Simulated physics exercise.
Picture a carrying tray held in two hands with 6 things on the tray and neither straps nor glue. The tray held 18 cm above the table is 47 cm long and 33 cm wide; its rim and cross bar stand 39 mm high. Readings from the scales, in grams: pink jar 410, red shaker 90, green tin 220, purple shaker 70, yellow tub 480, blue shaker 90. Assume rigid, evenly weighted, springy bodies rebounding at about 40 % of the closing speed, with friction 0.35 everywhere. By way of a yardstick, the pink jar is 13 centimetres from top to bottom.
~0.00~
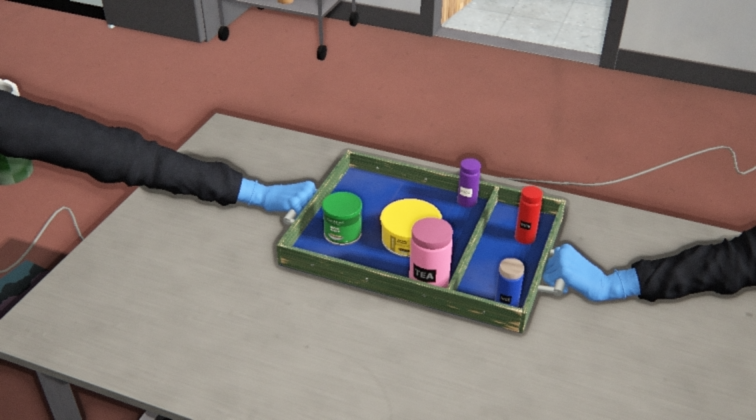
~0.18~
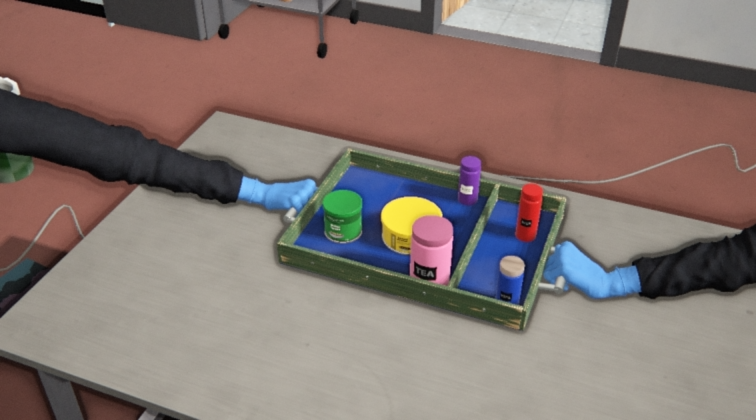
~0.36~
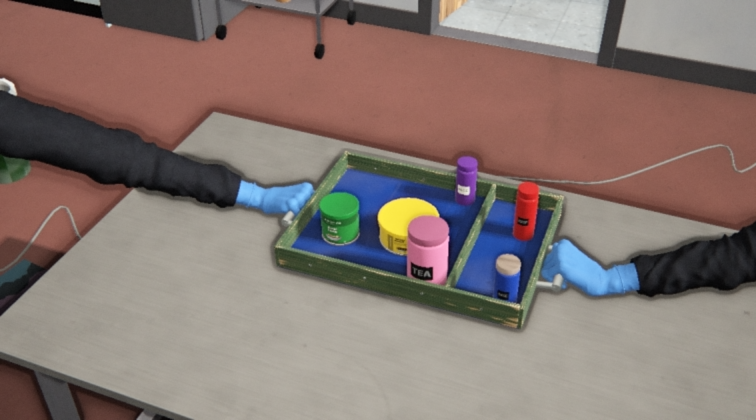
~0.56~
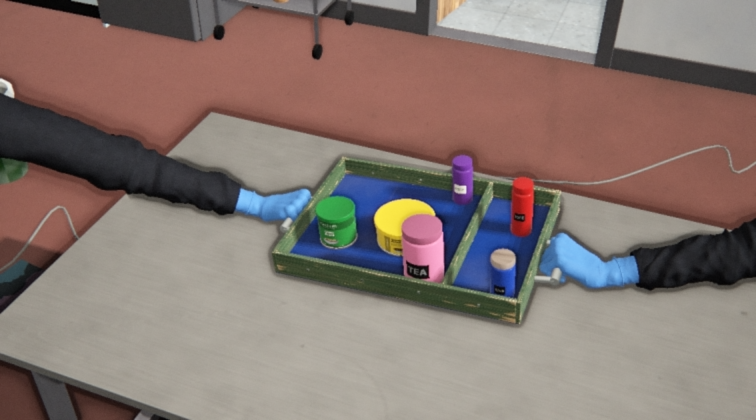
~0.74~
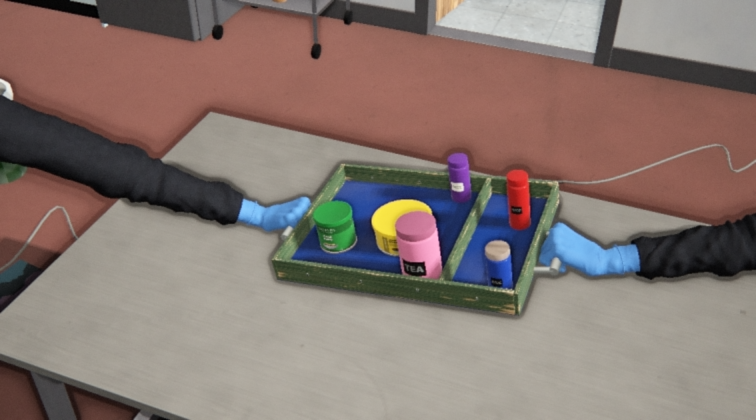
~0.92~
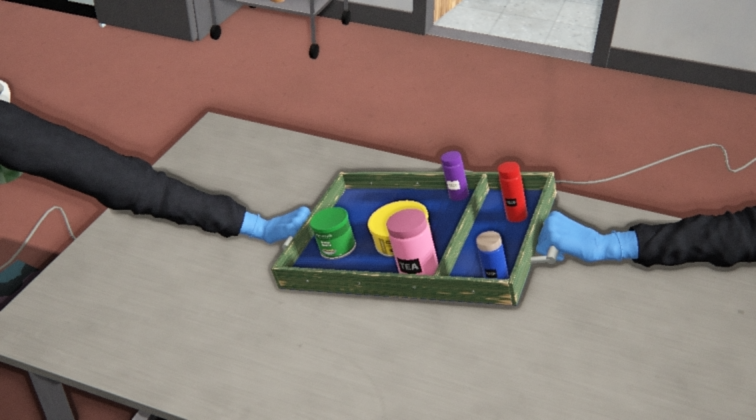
Two blue-gloved hands hold a tray of colourful containers level, then gradually tilt its left side down.
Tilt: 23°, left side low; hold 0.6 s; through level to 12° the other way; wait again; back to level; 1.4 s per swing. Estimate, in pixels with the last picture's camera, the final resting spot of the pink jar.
Estimated resting spot: (312, 228).
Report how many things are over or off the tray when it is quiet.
That gives 1.
Around 1.52 s, tilt 23°, left edge down; pink jar shifted 4 cm near (390, 247); red shaker tipped 68° against what carries it; blue shaker shifted 4 cm.
Around 2.02 s, tilt 23°, left edge down; pink jar shifted 23 cm near (303, 255); red shaker tipped 56° against what carries it; purple shaker shifted 23 cm.
Around 3.22 s, tilt 9°, right edge down; pink jar shifted 22 cm near (317, 218); red shaker tipped 62° against what carries it; purple shaker shifted 26 cm.
Finally (5.9 s), on their side or leaning hard on the tray, red shaker; not toppled but over 5 cm from the start, pink jar, purple shaker, yellow tub and blue shaker; green tin still in place (within 5 cm). Final places as that camera would see them, pink jar near (312, 228).
